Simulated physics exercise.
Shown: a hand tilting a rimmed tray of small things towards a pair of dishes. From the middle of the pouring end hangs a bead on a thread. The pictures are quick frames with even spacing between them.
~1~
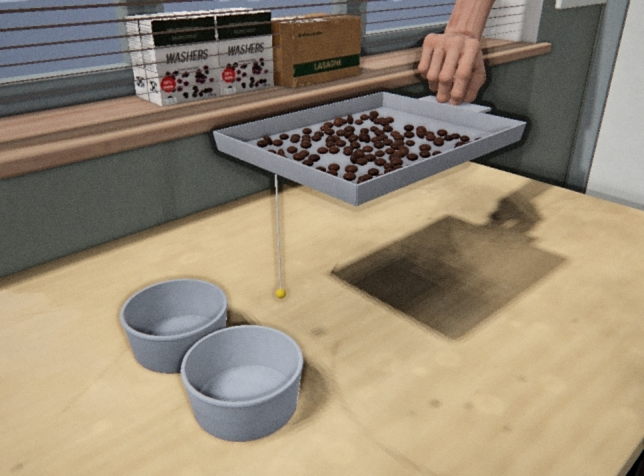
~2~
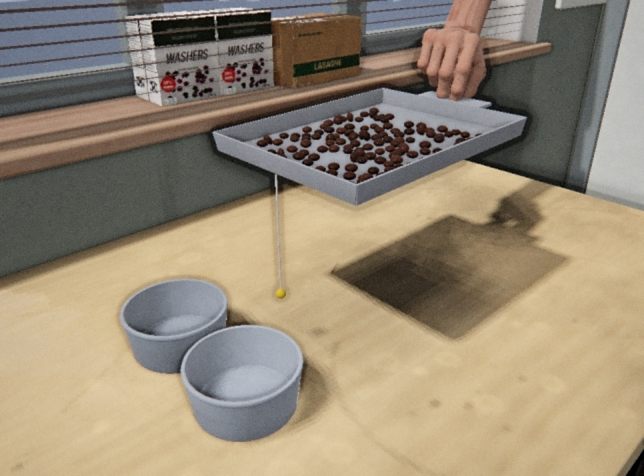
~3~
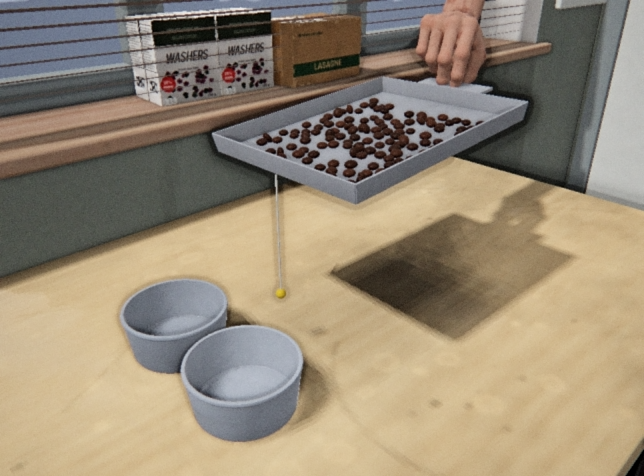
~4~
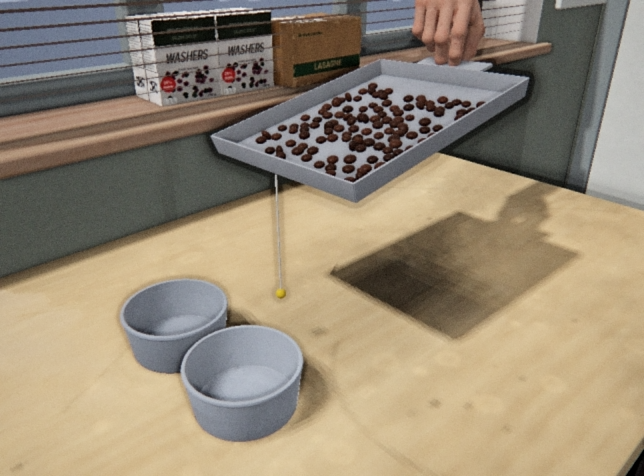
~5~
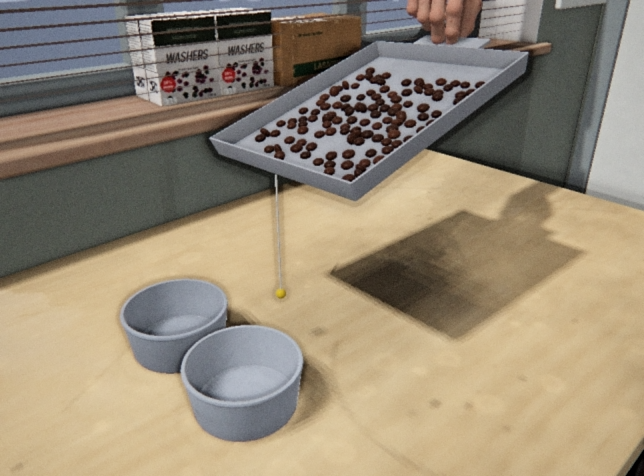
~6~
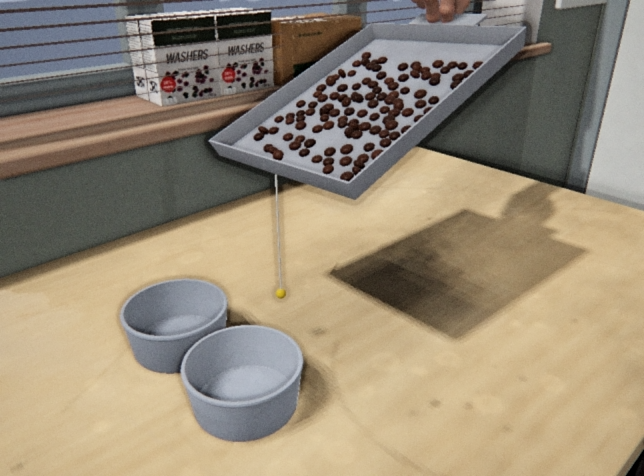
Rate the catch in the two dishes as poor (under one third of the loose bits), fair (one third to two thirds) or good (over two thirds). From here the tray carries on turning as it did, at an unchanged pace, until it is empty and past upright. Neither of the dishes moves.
Fair.
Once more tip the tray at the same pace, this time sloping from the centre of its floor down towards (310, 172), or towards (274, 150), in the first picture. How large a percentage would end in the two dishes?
Respectively 50 % and 0 %.
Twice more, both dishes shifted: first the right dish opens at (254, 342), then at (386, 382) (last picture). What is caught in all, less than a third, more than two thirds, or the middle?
Two tries, in turn: Beyond two thirds and under a third.
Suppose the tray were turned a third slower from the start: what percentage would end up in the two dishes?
Estimate: Some 60%.
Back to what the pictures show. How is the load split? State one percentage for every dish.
In the left dish 30 per cent comes to rest, in the right dish 30 per cent.
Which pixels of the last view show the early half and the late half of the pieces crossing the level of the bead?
Half one: (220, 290), half two: (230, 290).
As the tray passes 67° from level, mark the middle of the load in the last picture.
Somewhere about (271, 148).
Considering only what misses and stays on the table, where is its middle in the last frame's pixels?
I'd mark it at about (261, 329).
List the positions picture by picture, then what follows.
Corners of the pouring end at (217, 132) and (357, 183), level; middle of the load at (379, 145), flat chocolate drops; left dish at (131, 343); right dish at (195, 406); bead on its thread at (281, 293), in the first picture.
Corners of the pouring end at (217, 132) and (356, 183), level; middle of the load at (379, 143), in the second picture.
Corners of the pouring end at (216, 133) and (355, 182), tipped barely, lowest at the left corner; middle of the load at (379, 136), in the third picture.
Corners of the pouring end at (215, 135) and (353, 181), tipped a little, lowest at the left corner; middle of the load at (378, 125), in the fourth picture.
Corners of the pouring end at (213, 137) and (351, 181), tipped clearly, lowest at the left corner; middle of the load at (376, 114), in the fifth picture.
Corners of the pouring end at (213, 139) and (349, 180), tipped clearly, lowest at the left corner; middle of the load at (373, 104); left dish at (131, 343); right dish at (195, 406), in the sixth picture.
Soon, tray tipped steeply; nearly all on the tray; a stray few in the air.
A while on, tray tipped past a quarter turn; about half on the tray; a small part in the right dish; a small part in the left dish; a small part outside both; about a third in the air.
Towards the end, tray tipped past a quarter turn; about a quarter in the right dish; about a quarter in the left dish; about half outside both.
Finally, tray tipped past a quarter turn; about a quarter in the right dish; about a quarter in the left dish; about half outside both.
